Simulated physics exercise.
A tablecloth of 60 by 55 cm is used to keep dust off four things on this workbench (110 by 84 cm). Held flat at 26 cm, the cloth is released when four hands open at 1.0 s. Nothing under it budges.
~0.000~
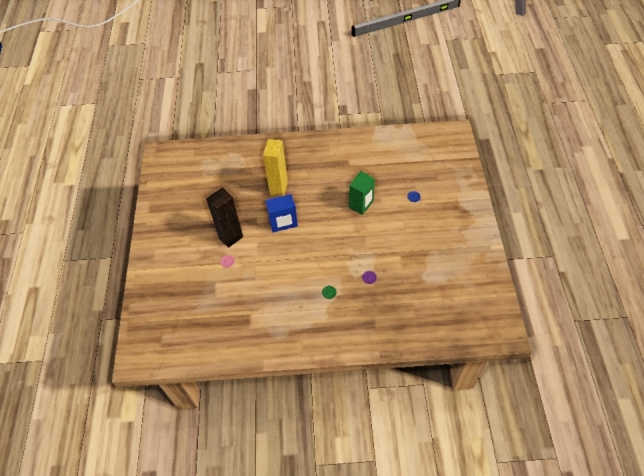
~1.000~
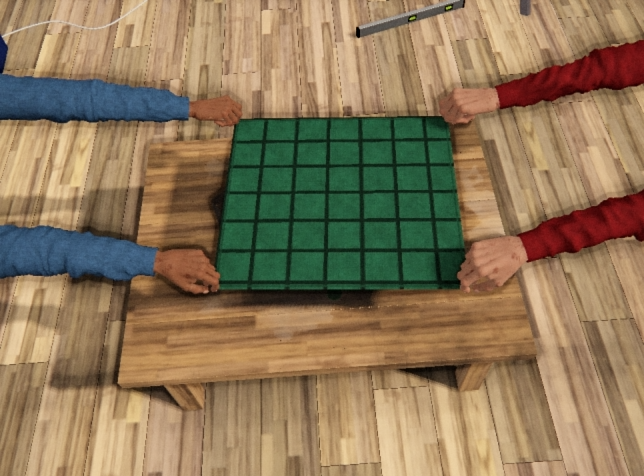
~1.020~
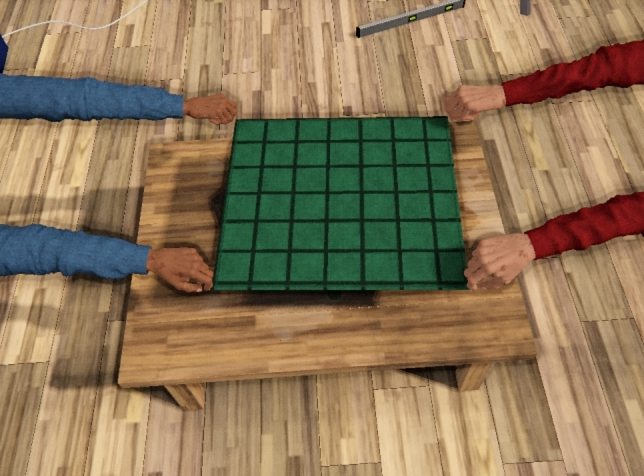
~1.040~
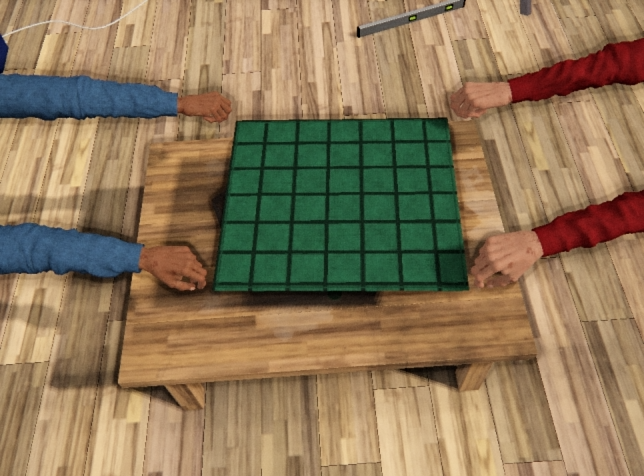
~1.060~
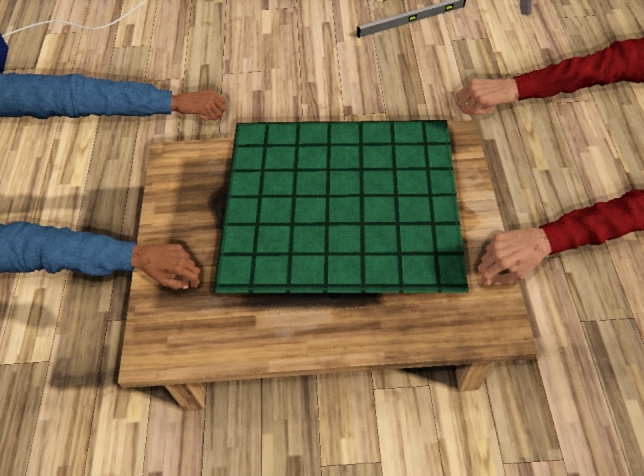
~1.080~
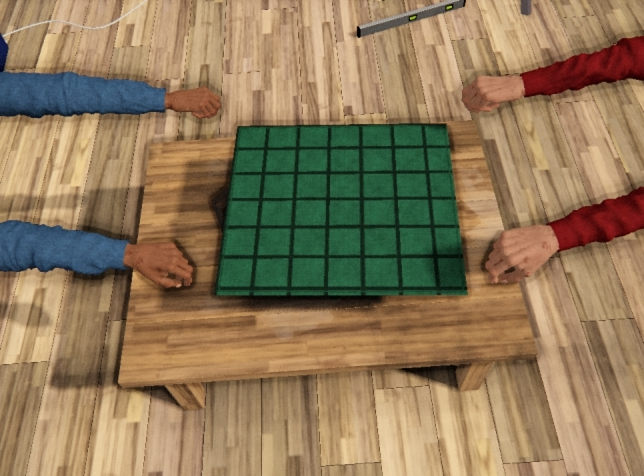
A green checked cloth, held flat by two pairs of hands over a wooden table with blocks and small discs on it, is released and sinks slightly, still flat, as the hands draw back to left and right.
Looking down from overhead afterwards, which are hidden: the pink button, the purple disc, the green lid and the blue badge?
Outcome: I expect the pink button to stay exposed; I expect the purple disc to be draped over; I expect the green lid to be draped over; I expect the blue badge to be draped over.
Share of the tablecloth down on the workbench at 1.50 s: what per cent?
Roughly 45 per cent.
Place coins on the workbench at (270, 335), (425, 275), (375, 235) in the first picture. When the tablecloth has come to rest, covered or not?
Check, spot by spot: Clear / overlapped / overlapped.
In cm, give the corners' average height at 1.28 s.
I'd guess the corners are around 8 cm high then.
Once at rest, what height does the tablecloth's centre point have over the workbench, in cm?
About 3 cm.
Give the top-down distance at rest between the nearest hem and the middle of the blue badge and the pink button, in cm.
2 cm and 3 cm.
By 1.3 s, 40 % of it is down, spanning 61 by 54 cm, above purple disc, green lid, blue badge.
By 1.5 s, 45 % of it is down, spanning 61 by 54 cm, above purple disc, green lid, blue badge.
By 1.7 s, 45 % of it is down, spanning 62 by 53 cm, above purple disc, green lid, blue badge.
By 1.9 s, 45 % of it is down, spanning 62 by 53 cm, above purple disc, green lid, blue badge.
By 2.7 s, 45 % of it is down, spanning 62 by 53 cm, above purple disc, green lid, blue badge.
